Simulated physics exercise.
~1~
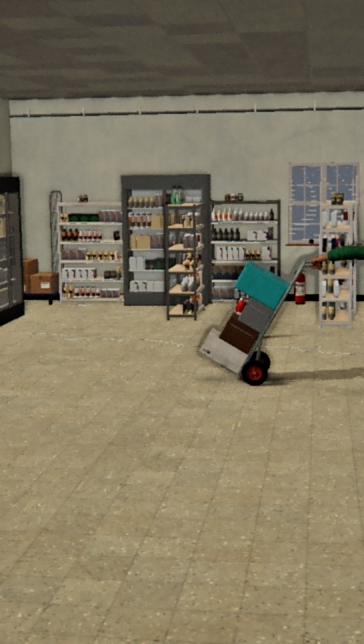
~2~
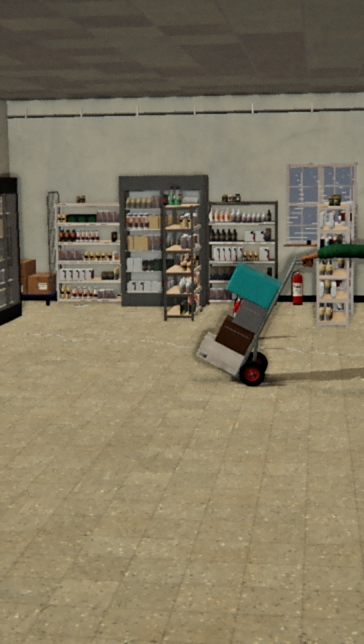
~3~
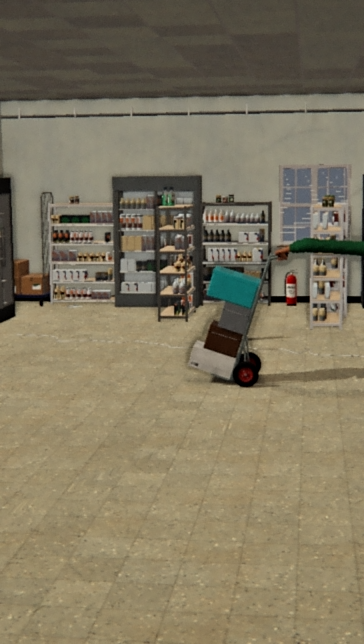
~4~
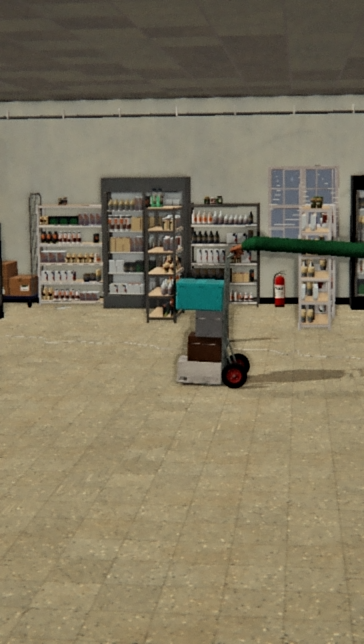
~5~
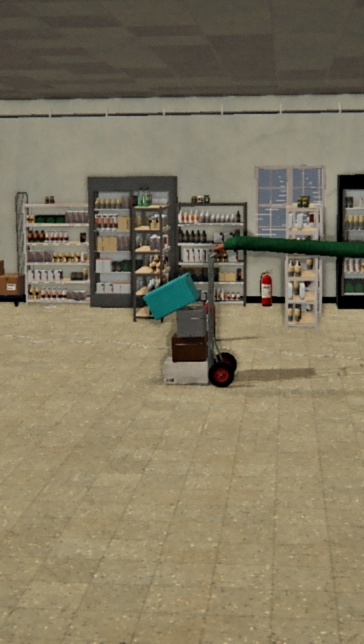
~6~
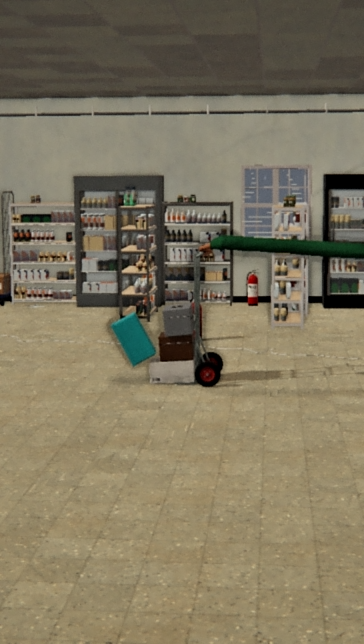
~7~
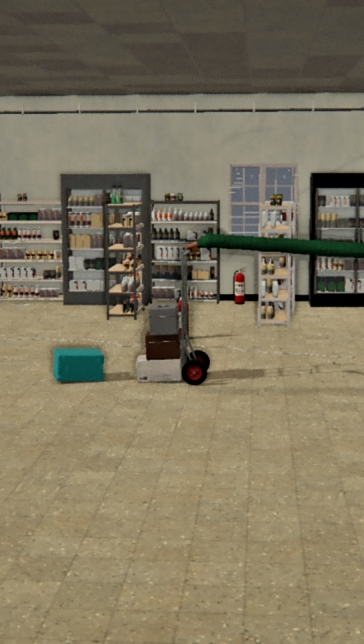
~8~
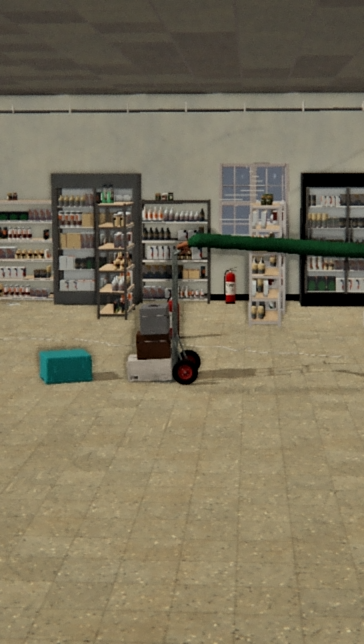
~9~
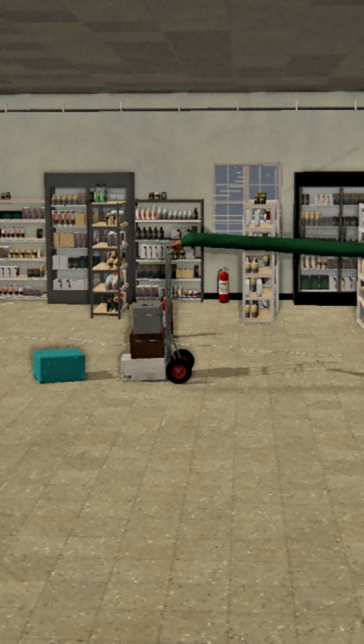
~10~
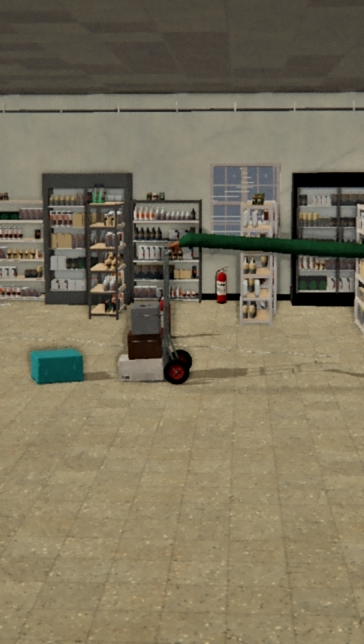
A two-wheeled hand truck stands tilted back to the right in a store-like room with stocked shelves, carrying a white box, a brown toolbox, a grey toolbox and a turquoise tote on top. A green-sleeved arm reaching in from the right holds its handle and swings the truck forward until it stands upright. As it stops, the turquoise tote tips to the left, slides off the stack and tumbles to the floor. The view drifts slightly right throughout. The tote ends lying left of the truck, while the other three pieces stay stacked and the arm keeps hold of the handle.
